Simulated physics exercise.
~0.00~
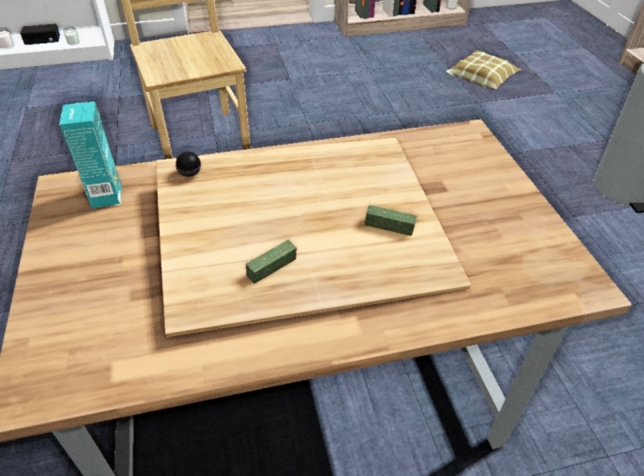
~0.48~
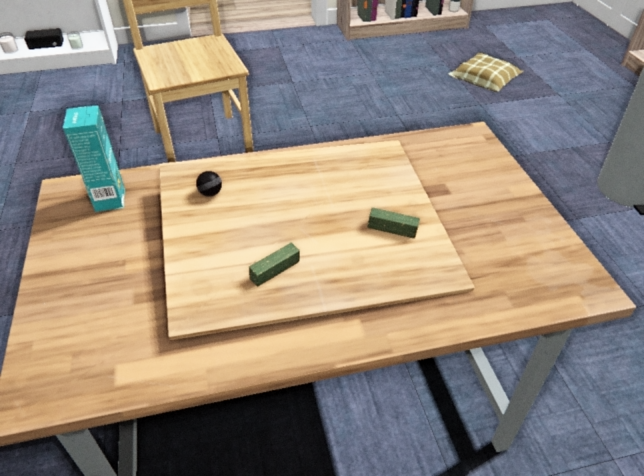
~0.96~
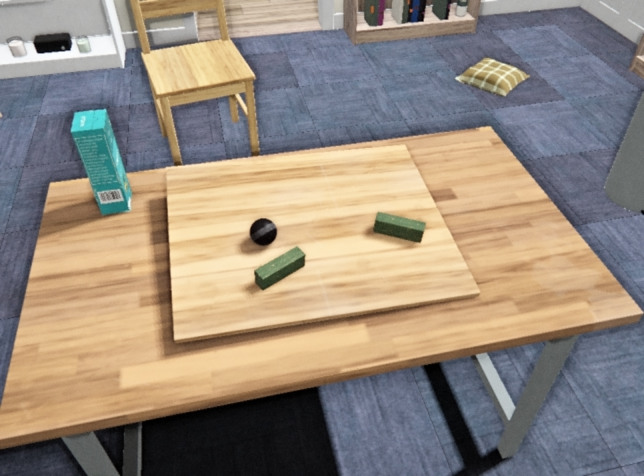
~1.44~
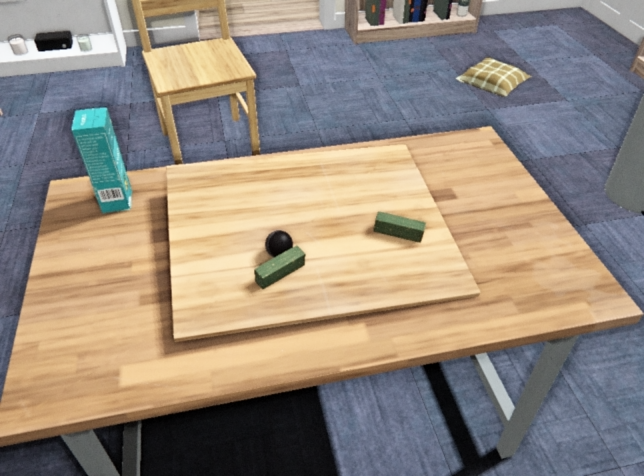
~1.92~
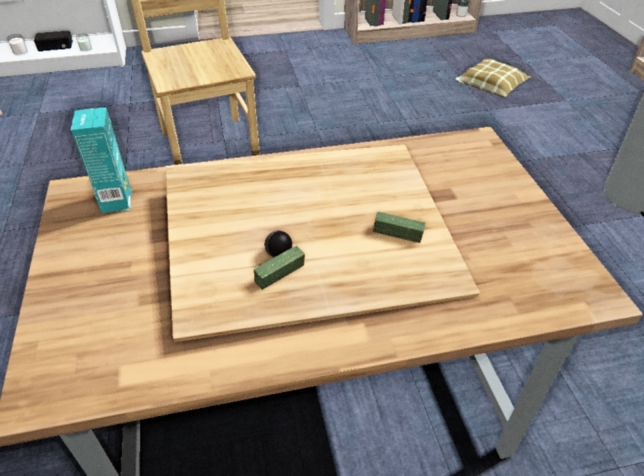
A black ball sits near the far left corner of a pale wooden board on a table, with two green blocks fixed on the board and a turquoise carton standing to the left. The ball starts rolling to the right and toward the near side. It keeps travelling diagonally across the board, approaching the green block nearer the front. It reaches the far side of that block and stops beside it. At the end the ball rests there, still on the board, while the carton and both blocks remain in place.
